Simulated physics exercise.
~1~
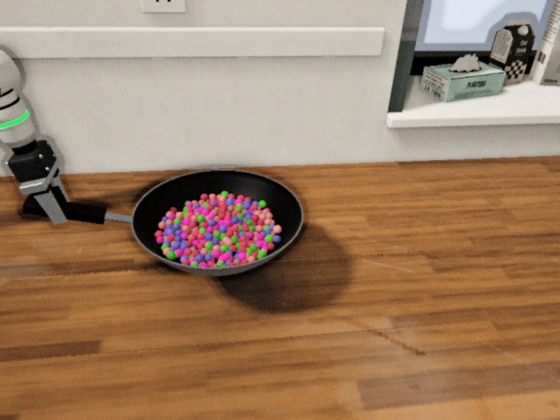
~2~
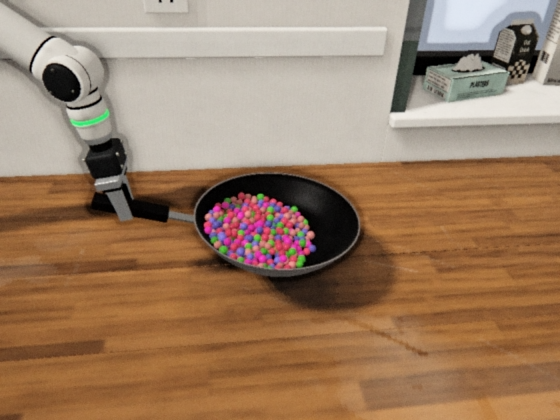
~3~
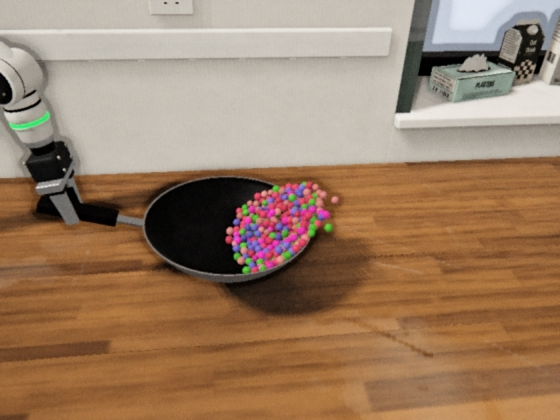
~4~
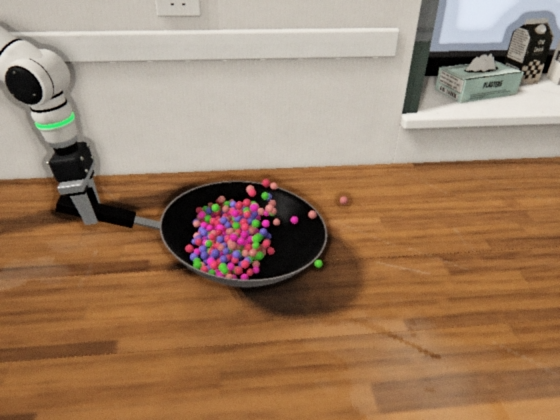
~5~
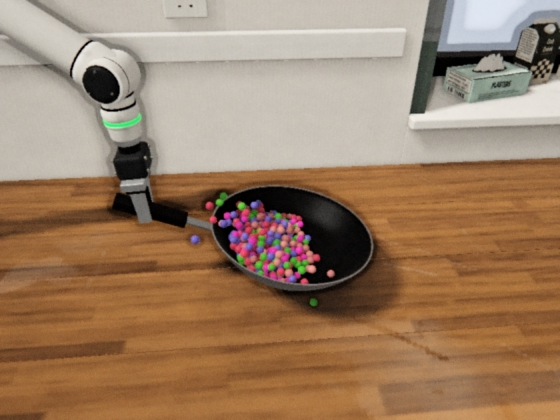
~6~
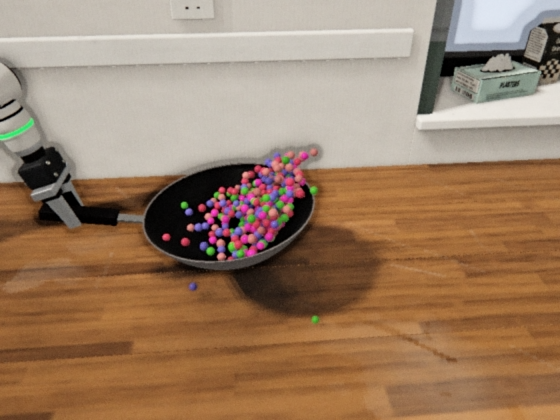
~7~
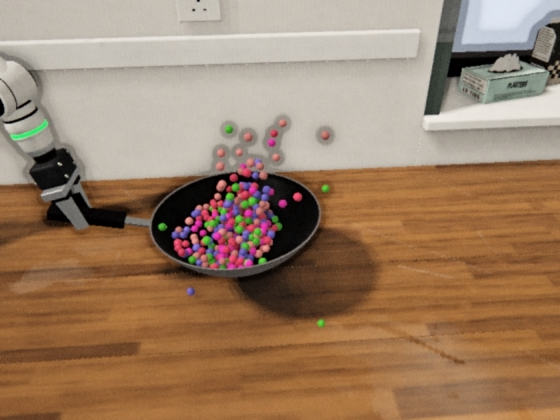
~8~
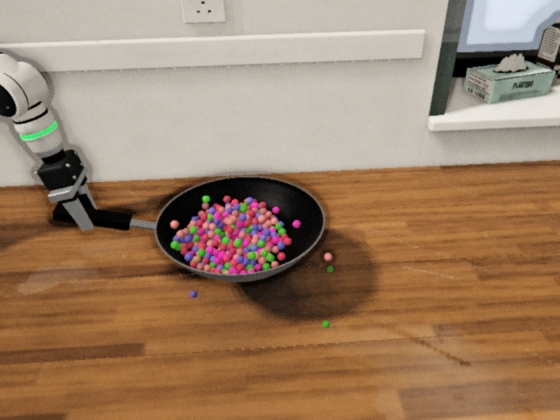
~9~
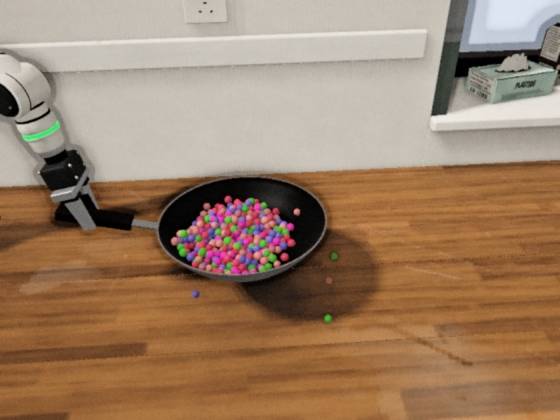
At first, a robot arm at the left holds a black frying pan of small, colourful round sweets above a wooden counter. The arm pushes the pan to the right, then draws it back left, and the heap slides towards the far rim. It pushes right again with the pan leaning, and a few pieces escape. As the pan swings back left, the sweets surge up the right side and several fly into the air behind it. Most drop back in, and the pan comes to rest upright, still full, with a few stray sweets outside it.
